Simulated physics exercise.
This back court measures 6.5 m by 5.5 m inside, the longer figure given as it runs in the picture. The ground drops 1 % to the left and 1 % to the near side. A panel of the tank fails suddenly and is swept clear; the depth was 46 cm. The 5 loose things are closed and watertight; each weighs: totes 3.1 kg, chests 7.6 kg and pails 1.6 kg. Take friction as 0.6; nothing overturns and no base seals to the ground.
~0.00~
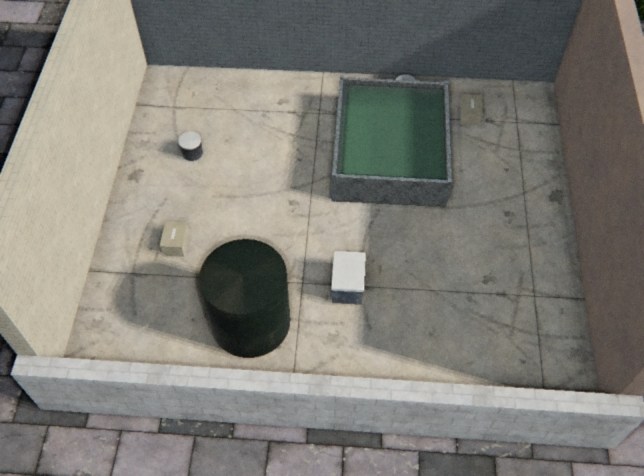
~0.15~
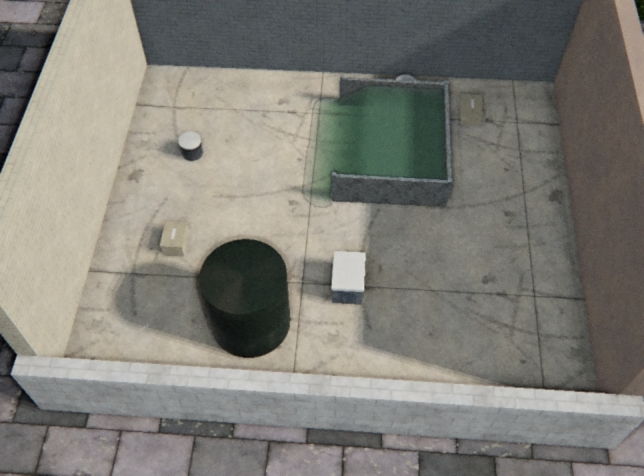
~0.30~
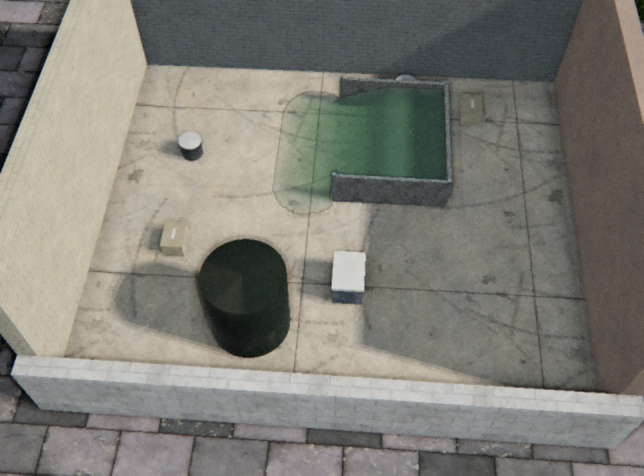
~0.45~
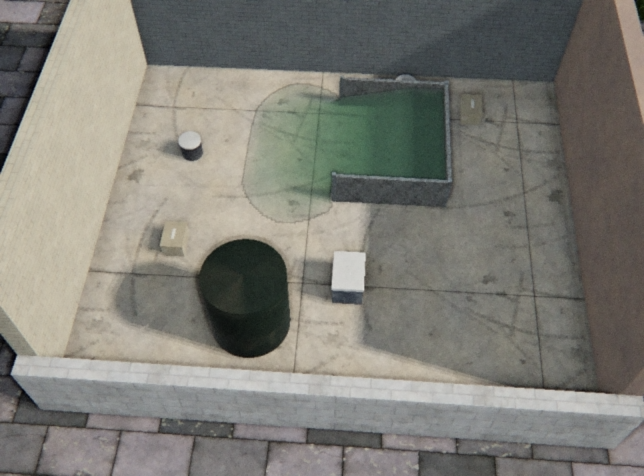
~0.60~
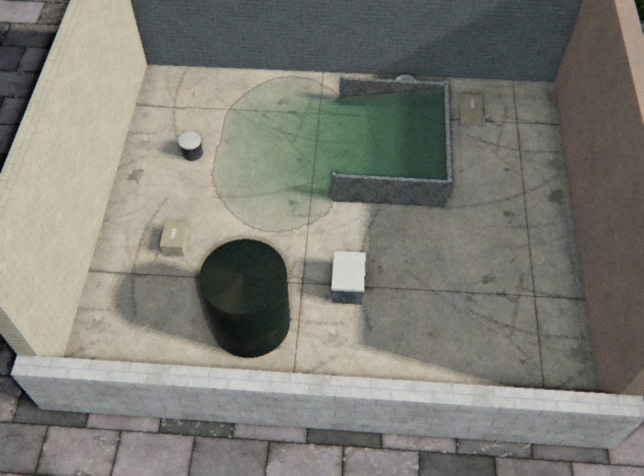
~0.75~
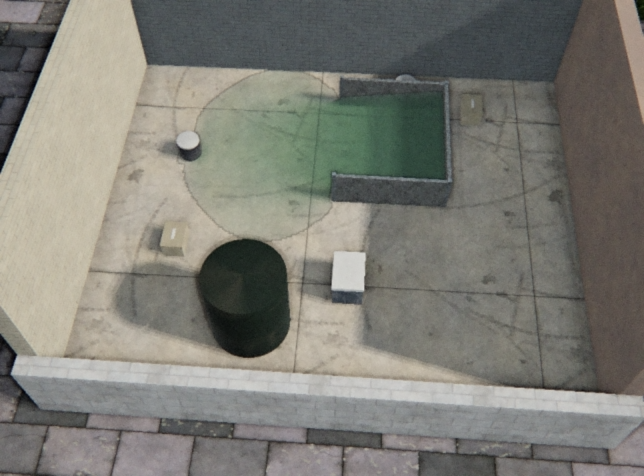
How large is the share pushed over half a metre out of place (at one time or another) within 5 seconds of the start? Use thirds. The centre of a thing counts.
That comes to between one and two thirds.
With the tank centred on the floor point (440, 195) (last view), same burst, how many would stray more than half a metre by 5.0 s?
Then 2.
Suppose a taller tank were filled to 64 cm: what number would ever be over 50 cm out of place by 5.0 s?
In that case 3 of them.
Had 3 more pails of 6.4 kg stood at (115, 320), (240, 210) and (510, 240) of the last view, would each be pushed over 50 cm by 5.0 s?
In turn: Past it, past it, less.
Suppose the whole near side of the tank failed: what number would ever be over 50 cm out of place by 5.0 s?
In that case 1 of them.
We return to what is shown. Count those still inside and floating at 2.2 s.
I count 2.
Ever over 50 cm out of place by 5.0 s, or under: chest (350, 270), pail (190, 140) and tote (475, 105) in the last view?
In turn: Short of it, past it, less.
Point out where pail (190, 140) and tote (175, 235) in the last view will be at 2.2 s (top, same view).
Around (121, 142) and (108, 258).
After 1.1 s 1 of 5 are over 50 cm from their spots; 0 afloat.
After 2.2 s 2 of 5 are over 50 cm from their spots; 2 afloat.
After 3.5 s 2 of 5 are over 50 cm from their spots; 2 afloat.
After 5.0 s 2 of 5 are over 50 cm from their spots, and 2 have been at some point; 2 afloat.
